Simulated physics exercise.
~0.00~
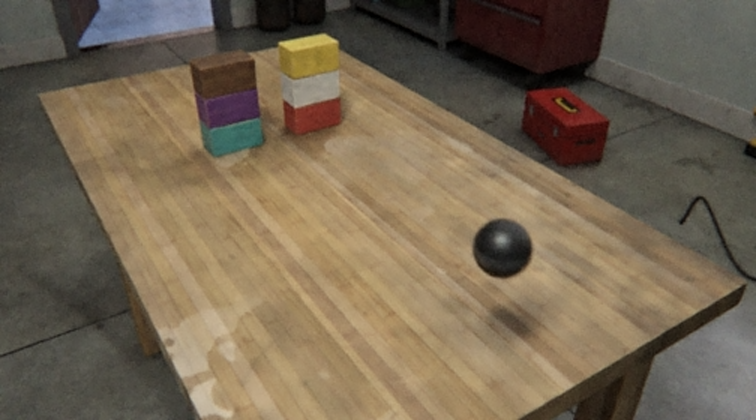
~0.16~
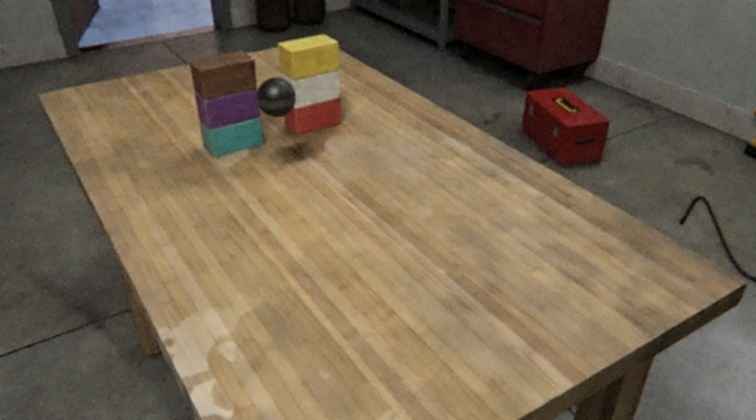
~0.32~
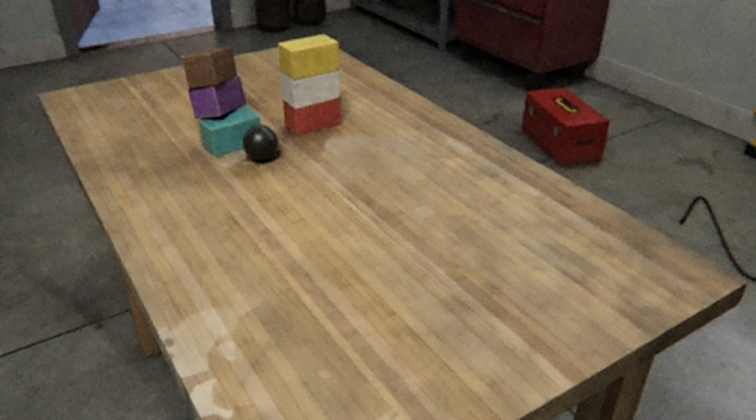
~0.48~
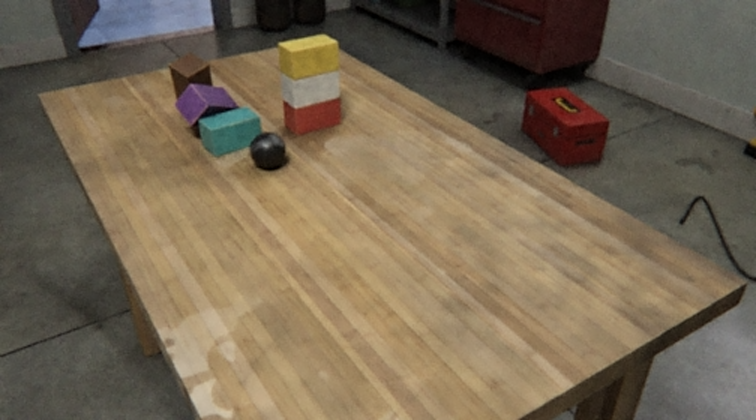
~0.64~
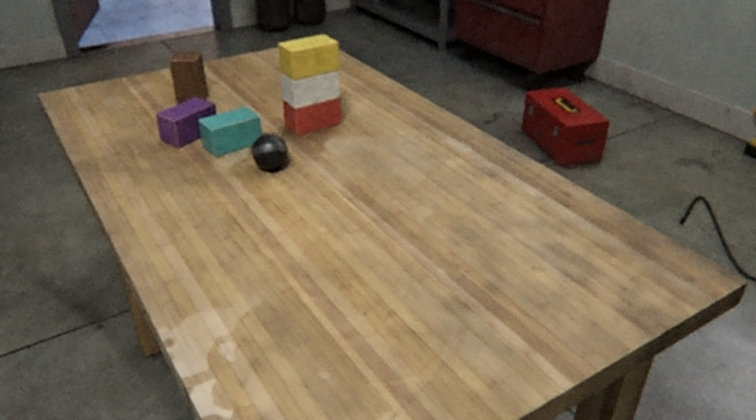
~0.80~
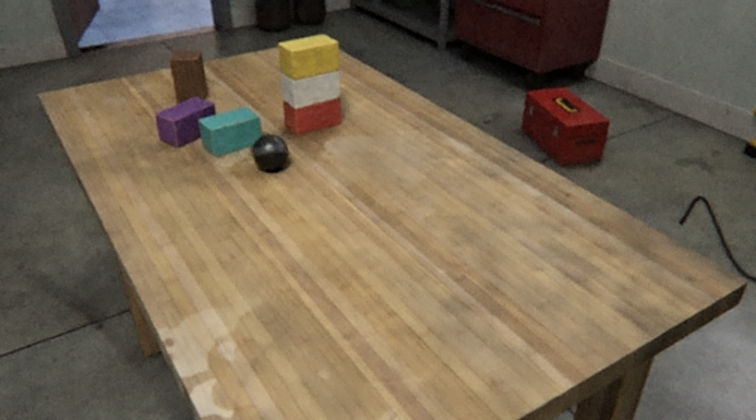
A black ball flies across a wooden table into a stack of brown, purple and turquoise blocks, knocking the brown and purple ones off to the left; it comes to rest by the unmoved turquoise block, while the yellow, white and red stack stays standing.
